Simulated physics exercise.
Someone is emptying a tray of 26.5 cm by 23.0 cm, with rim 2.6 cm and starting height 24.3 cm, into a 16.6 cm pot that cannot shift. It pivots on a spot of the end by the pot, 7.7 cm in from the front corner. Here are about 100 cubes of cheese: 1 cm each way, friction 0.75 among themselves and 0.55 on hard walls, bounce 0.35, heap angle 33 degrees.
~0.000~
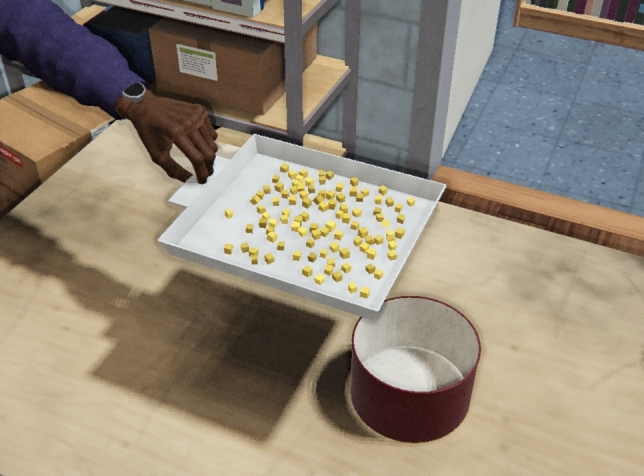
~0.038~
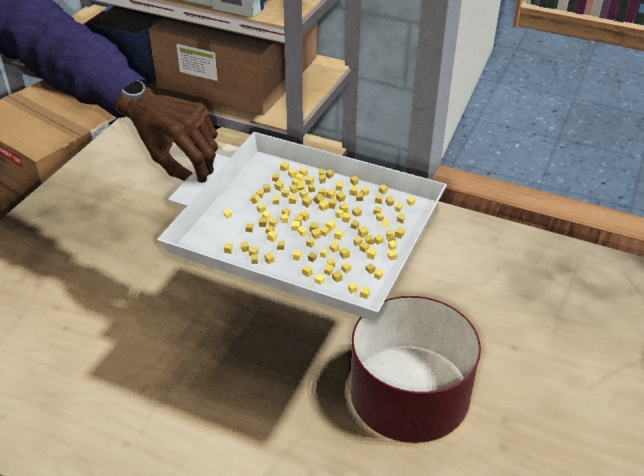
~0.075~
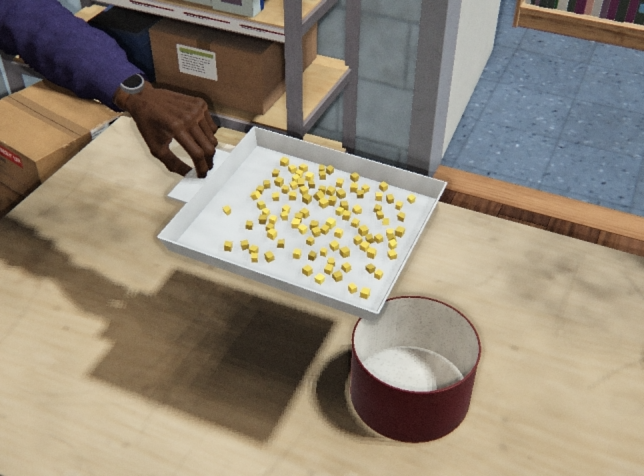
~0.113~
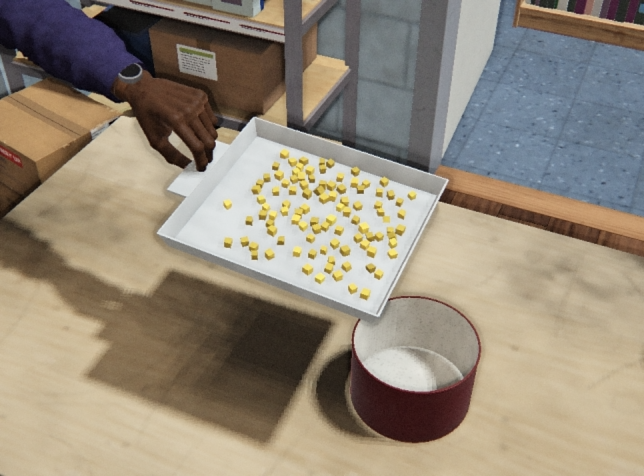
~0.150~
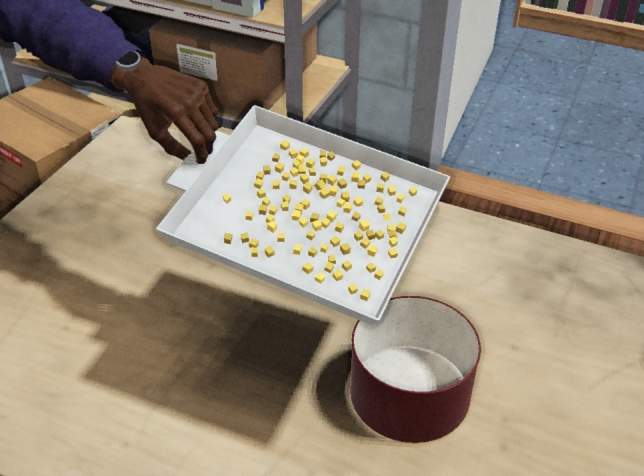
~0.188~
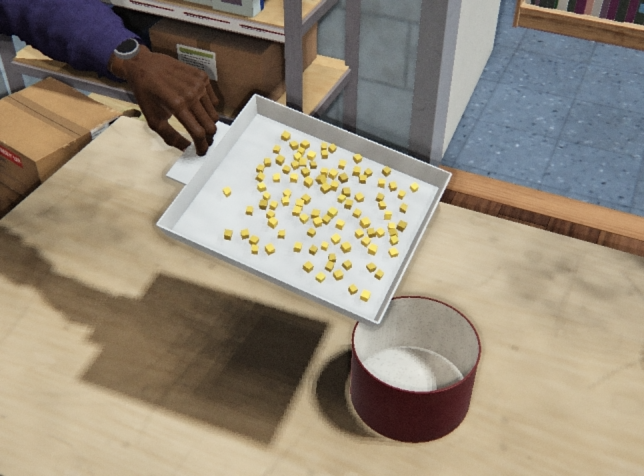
A white tray scattered with small yellow cubes starts out level above a wooden table, then tilts gradually, its handle end rising in a dark hand while the corner beside a dark red pot dips slightly and the cubes stay scattered.
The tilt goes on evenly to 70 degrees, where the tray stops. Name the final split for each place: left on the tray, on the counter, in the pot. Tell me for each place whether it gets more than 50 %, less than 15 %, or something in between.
My prediction: Tray: Will likely be medium. Counter: Will likely be high. Pot: Will likely be low.
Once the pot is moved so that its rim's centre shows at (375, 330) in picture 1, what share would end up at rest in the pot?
Estimate: ~ 0 %.
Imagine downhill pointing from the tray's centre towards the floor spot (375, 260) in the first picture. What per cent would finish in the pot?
The share comes to about 20 in a hundred.
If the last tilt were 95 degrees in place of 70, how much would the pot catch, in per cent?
It would be near 0 per cent.
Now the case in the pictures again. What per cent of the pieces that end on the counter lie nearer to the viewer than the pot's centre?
Estimate: Close to 100 per cent of the pieces.
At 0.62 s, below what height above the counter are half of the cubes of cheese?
Around 28 cm up.
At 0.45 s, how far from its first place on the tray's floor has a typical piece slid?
By then it sits near 1 cm from where it began.
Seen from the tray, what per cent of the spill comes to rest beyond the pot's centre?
It comes to near 70 percent.
After 0.45 s, tilt 42 degrees; the tray holds 100 %, the pot 0 %.
Then, at 0.62 s, tilt 61 degrees; the tray holds 100 %, the pot 0 %.
Then, at 0.92 s, tilt 70 degrees; the tray holds 35 %, the pot 0 %.
By 2.2 s all is still; tray 30 %, counter 70 %, pot 0 %.
